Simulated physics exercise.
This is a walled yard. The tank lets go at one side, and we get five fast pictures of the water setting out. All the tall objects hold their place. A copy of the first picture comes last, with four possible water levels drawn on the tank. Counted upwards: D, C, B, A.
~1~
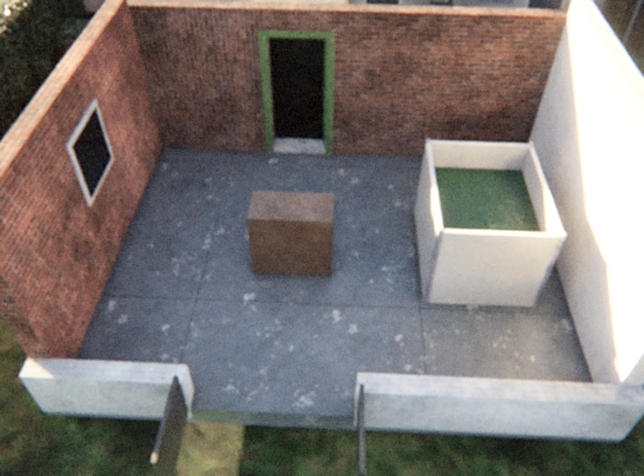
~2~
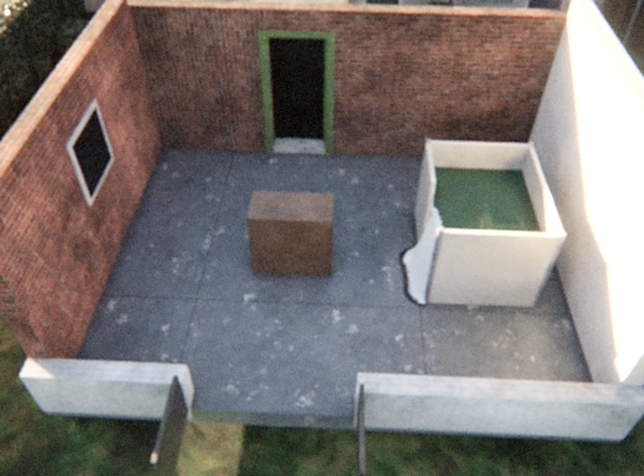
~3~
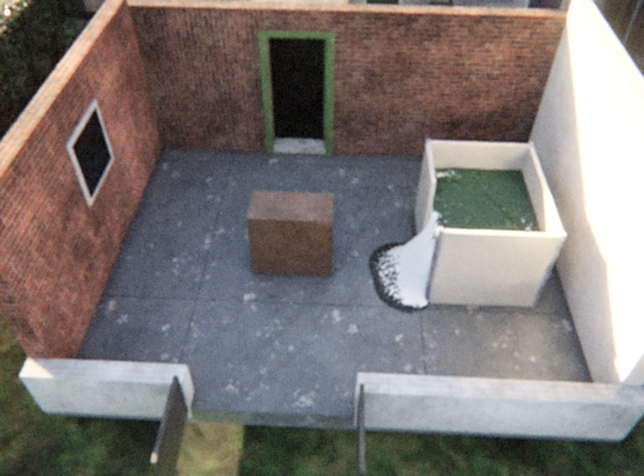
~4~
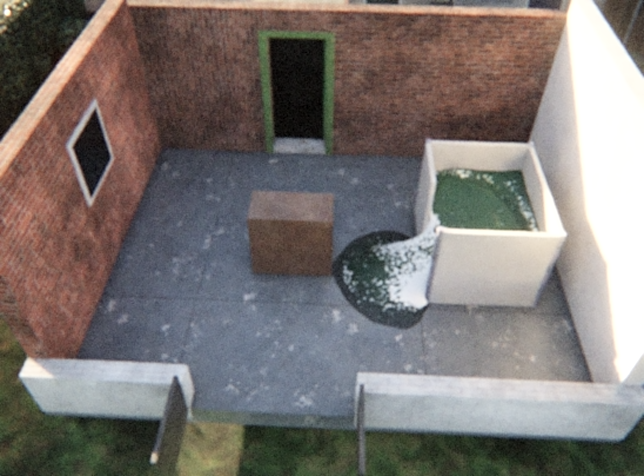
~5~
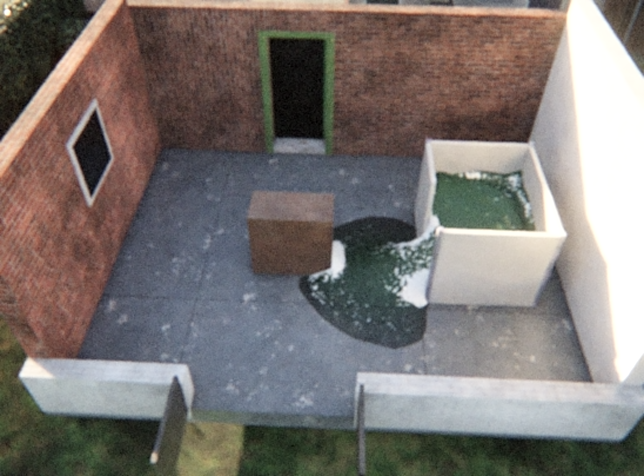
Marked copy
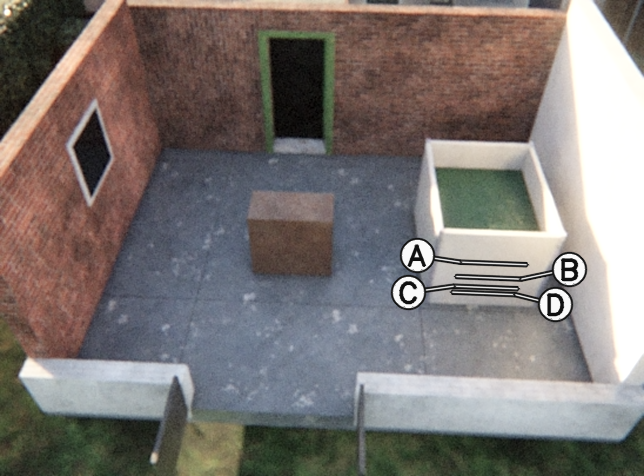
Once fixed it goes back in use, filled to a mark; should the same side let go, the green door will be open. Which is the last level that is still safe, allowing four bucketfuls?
Go for A.
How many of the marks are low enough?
All four.
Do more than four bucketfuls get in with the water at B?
No, not at all.
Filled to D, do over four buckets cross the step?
No.
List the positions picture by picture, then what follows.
Water in the tank at rest, its middle at (483, 208); foot of the green doorway at (300, 153); open gate at (272, 366).
Water covers 1 % of the ground and shows as far out as (418, 299).
Water covers 3 % of the ground and shows as far out as (381, 252).
Water covers 6 % of the ground and shows as far out as (339, 270).
Water covers 11 % of the ground and shows as far out as (307, 288).
On the marked copy, A at (493, 263); B at (488, 277); C at (485, 287); D at (483, 293); from the bottom up D, C, B, A.
With A, a splash gets over, under a bucket.
With B, nothing gets over.
With C, nothing gets over.
With D, nothing gets over.
